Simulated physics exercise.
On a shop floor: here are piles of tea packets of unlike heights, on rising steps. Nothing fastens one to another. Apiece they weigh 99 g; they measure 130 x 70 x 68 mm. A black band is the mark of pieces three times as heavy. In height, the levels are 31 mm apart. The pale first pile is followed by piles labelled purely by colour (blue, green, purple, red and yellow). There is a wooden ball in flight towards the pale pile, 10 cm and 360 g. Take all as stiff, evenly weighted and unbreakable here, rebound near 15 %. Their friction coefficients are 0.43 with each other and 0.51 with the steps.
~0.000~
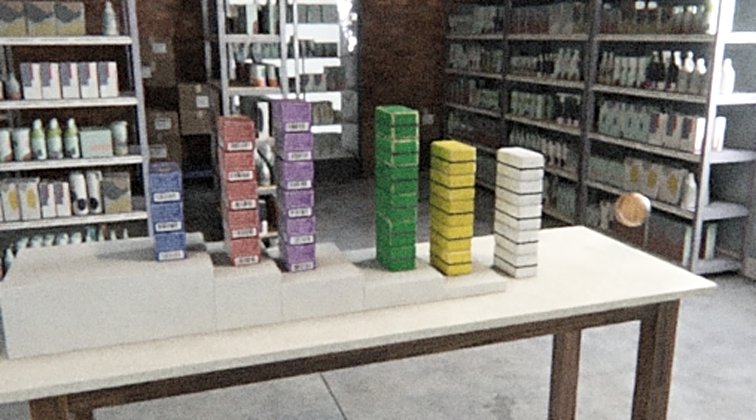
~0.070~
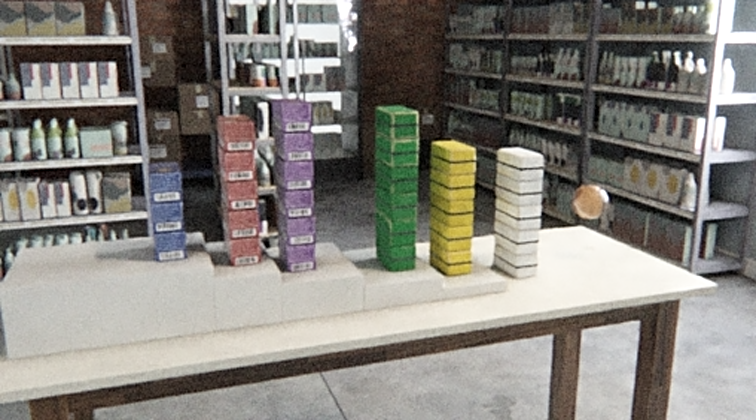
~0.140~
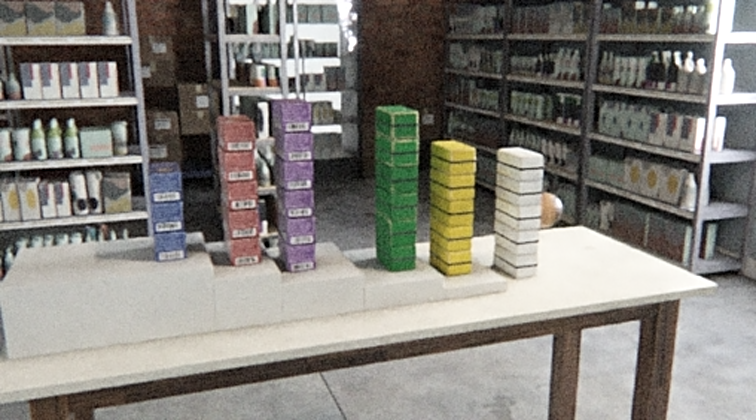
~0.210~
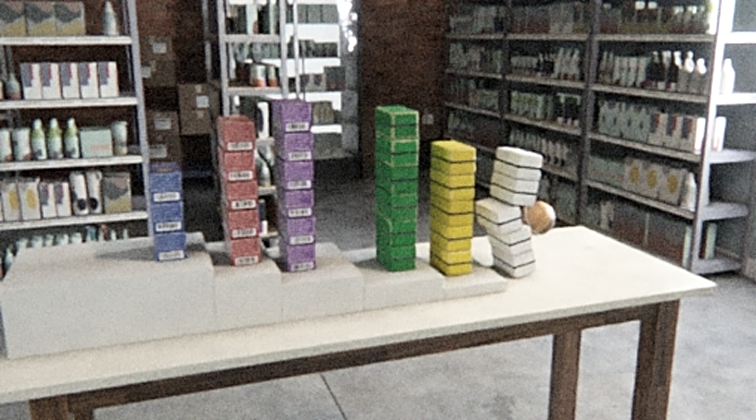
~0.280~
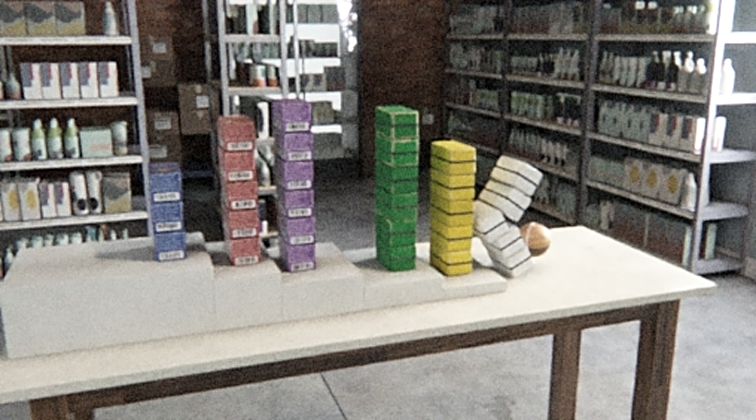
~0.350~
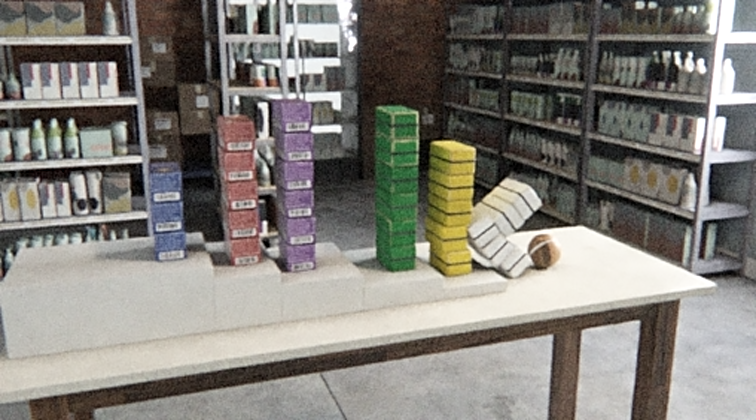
A table held six colourful stacks of small packets, and a wooden ball flew in from the right, struck the white stack, and dropped beside it as the white packets buckled and leaned.
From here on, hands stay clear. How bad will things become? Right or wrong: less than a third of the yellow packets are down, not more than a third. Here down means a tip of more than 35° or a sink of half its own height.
Right.
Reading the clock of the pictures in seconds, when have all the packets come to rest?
Somewhere near 1.5 seconds.
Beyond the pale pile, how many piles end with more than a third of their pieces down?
Looks like 0 of them in total.
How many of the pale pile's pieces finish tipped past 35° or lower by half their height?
Count: 4.
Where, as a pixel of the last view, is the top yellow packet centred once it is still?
Near pixel (425, 160).
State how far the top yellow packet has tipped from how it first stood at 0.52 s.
Something like 5°, more or less.
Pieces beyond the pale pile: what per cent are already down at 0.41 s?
By then 0 %.
After 0.41 s, 4 of the pale pile down; none of the 5 yellow packets down (0 of 25 in all colours); top yellow packet shifted 13 mm.
After 0.52 s, 5 of the pale pile down; none of the 5 yellow packets down (0 of 25 in all colours); top yellow packet leaning 4°.
After 0.86 s, 4 of the pale pile down; none of the 5 yellow packets down (0 of 25 in all colours); top yellow packet leaning 11°.
At rest (1.5 s), 4 of the pale pile down; none of the 5 yellow packets down (0 of 25 in all colours); top yellow packet leaning 17°; top green packet unmoved. That is 0 per cent. As the last picture would show them, middles, top yellow packet near (425, 160), top green packet near (396, 122).
